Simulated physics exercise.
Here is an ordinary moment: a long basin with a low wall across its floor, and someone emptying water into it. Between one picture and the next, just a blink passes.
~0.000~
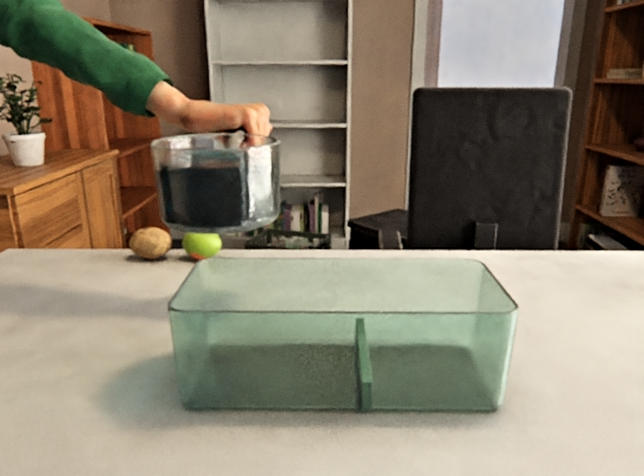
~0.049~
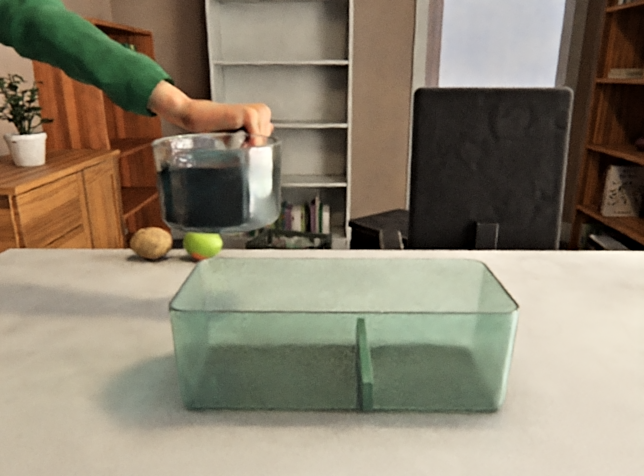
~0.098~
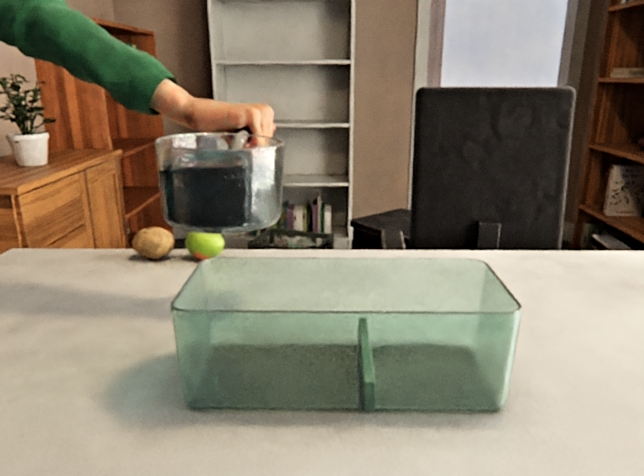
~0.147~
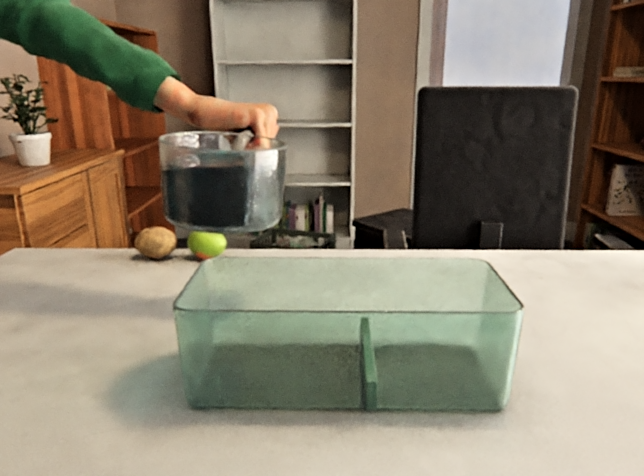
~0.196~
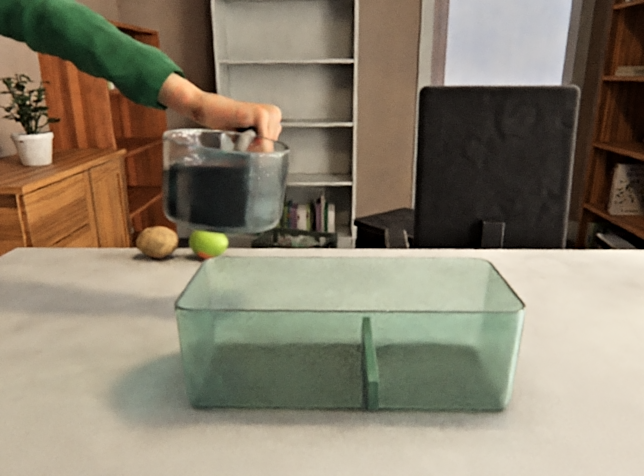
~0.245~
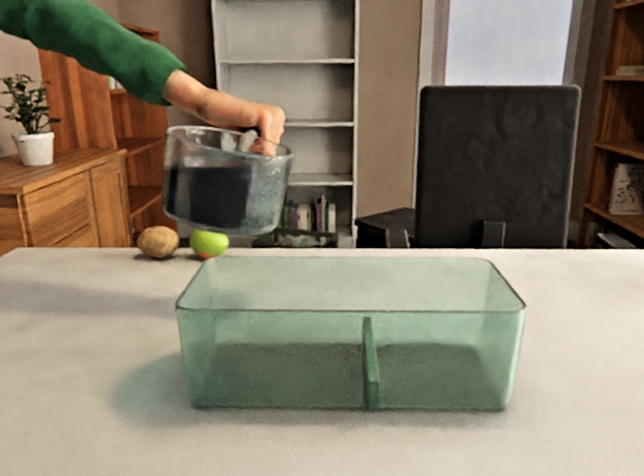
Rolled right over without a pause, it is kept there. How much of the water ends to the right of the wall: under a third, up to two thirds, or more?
The bottom band.
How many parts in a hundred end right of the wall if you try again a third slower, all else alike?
Near 25 parts in a hundred.
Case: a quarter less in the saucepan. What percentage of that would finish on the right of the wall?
That share would be some 5 parts in a hundred.
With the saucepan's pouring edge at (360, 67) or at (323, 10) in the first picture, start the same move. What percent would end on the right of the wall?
The first start yields 90 per cent, the second 85 per cent.
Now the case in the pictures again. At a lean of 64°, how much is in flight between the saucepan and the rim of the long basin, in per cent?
It's close to 20 %.
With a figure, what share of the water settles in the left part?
Something like 80 per cent, roughly.
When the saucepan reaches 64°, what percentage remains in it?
Close to 75 parts in a hundred remain.
A moment on, the saucepan is tipped part way and 73 per cent is still to pour, 6 is left of the wall and 0 right of it.
Next, the saucepan is tipped on its side and 21 per cent is still to pour, 51 is left of the wall and 15 right of it.
Then the saucepan is tipped on its side and 4 per cent is still to pour, 76 is left of the wall and 17 right of it.
Later the saucepan is tipped on its side and 0 per cent is still to pour, 81 is left of the wall and 18 right of it.
At rest 81 per cent lies left of the wall, 18 right of it and 1 outside.
